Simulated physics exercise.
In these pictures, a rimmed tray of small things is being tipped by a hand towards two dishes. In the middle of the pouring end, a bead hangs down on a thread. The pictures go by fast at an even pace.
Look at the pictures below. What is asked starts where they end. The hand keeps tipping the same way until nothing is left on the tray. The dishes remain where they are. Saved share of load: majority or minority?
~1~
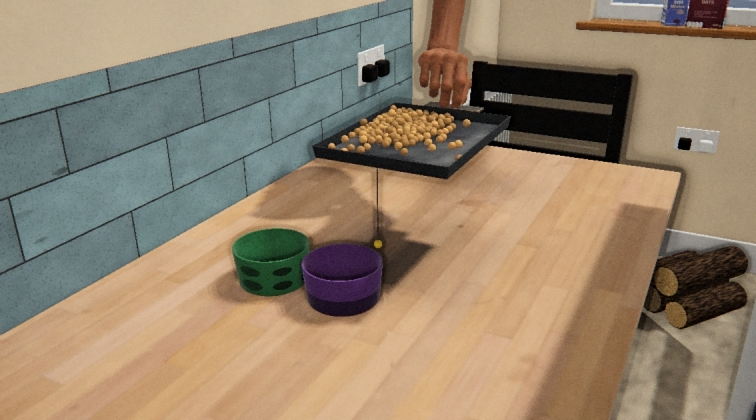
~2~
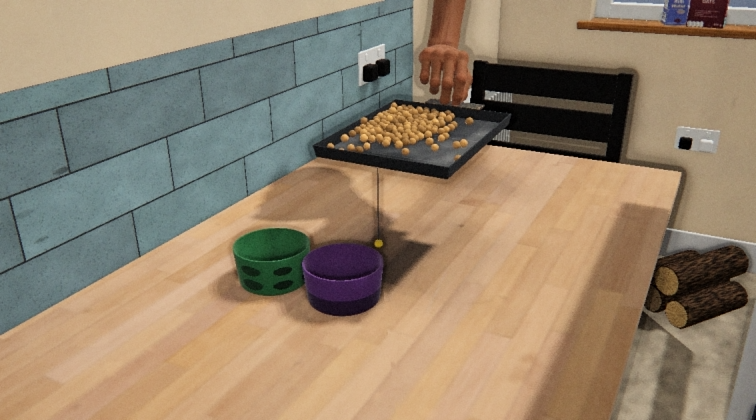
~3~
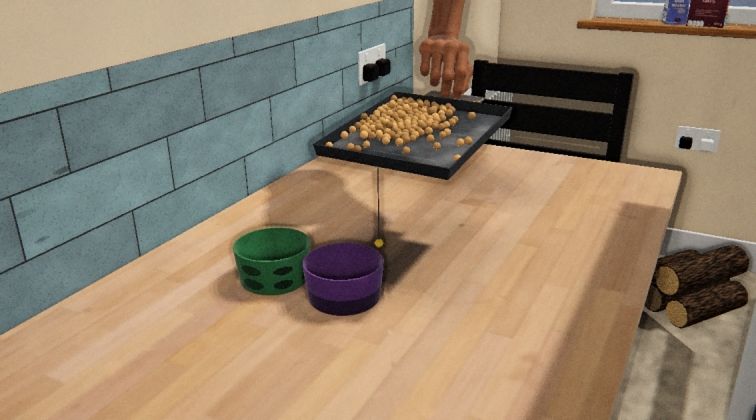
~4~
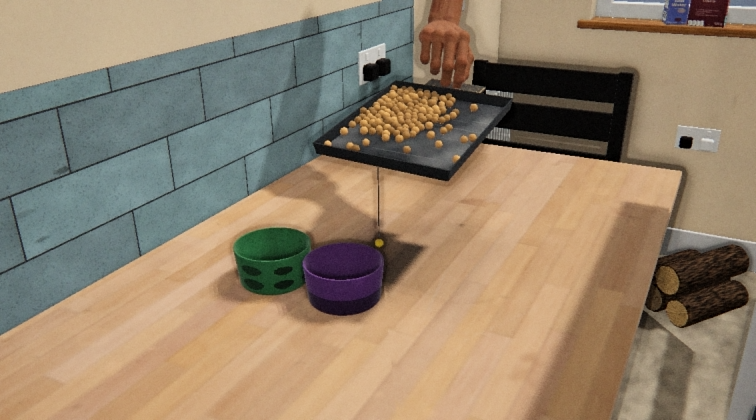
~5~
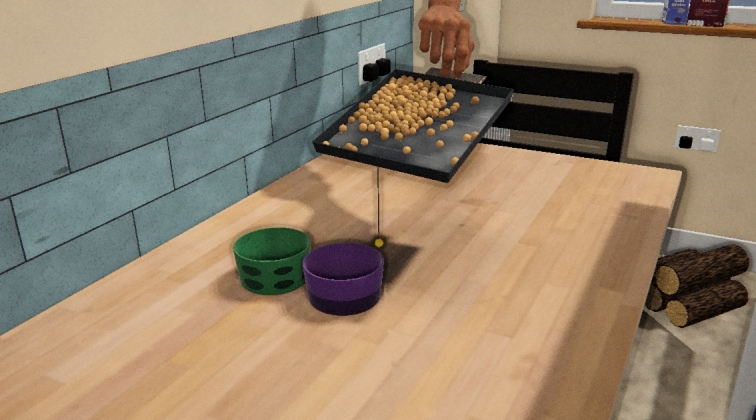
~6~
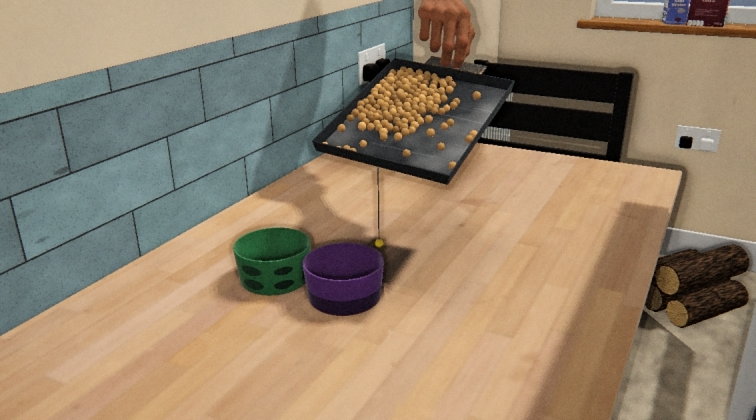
The greater share is going to end up outside the dishes.
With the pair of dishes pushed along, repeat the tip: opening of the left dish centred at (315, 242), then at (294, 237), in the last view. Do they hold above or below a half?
At the first place not half, at the second less than half.
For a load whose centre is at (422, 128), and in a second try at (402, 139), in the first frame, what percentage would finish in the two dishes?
Shares: 10 % for the first, 10 % for the second.
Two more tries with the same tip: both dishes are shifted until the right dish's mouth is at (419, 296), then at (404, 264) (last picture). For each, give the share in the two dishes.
Some 50 percent in the first case, 50 percent in the second.
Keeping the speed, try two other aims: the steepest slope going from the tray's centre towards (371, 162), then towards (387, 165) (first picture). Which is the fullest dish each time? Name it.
Okay, first try the right-side one, second try the right-side one.
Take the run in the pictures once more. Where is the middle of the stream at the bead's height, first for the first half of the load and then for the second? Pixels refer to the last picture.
The opening half passes (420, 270), the closing half (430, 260).
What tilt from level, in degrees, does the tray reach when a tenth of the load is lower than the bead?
55°.
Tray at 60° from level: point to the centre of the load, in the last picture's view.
I'd put the middle close to (416, 167).
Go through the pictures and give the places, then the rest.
Corners of the pouring end at (316, 145) and (447, 166), level; middle of the load at (402, 126), round wooden beads; left dish at (249, 275); right dish at (322, 295); bead on its thread at (378, 244), in the first picture.
Corners of the pouring end at (316, 145) and (448, 166), level; middle of the load at (403, 124), in the second picture.
Corners of the pouring end at (316, 143) and (448, 167), tipped barely, lowest at the right corner; middle of the load at (403, 119), a small part on the move, in the third picture.
Corners of the pouring end at (316, 142) and (448, 169), tipped a little, lowest at the right corner; middle of the load at (398, 113), a small part on the move, in the fourth picture.
Corners of the pouring end at (315, 141) and (448, 171), tipped a little, lowest at the right corner; middle of the load at (408, 107), about a quarter on the move, in the fifth picture.
Corners of the pouring end at (315, 140) and (448, 174), tipped clearly, lowest at the right corner; middle of the load at (402, 99), nearly all on the move; left dish at (250, 275); right dish at (323, 294), in the sixth picture.
Soon after the last picture, tray tipped steeply; about two thirds on the tray; a stray few in the right dish; about a quarter outside both; a small part in the air.
A little later, tray tipped right over; a small part on the tray; a small part in the right dish; about two thirds outside both; about a quarter in the air.
Later still, tray tipped past a quarter turn; a small part in the right dish; nearly all outside both.
By the end, tray tipped past a quarter turn; a small part in the right dish; none in the left dish; nearly all outside both.
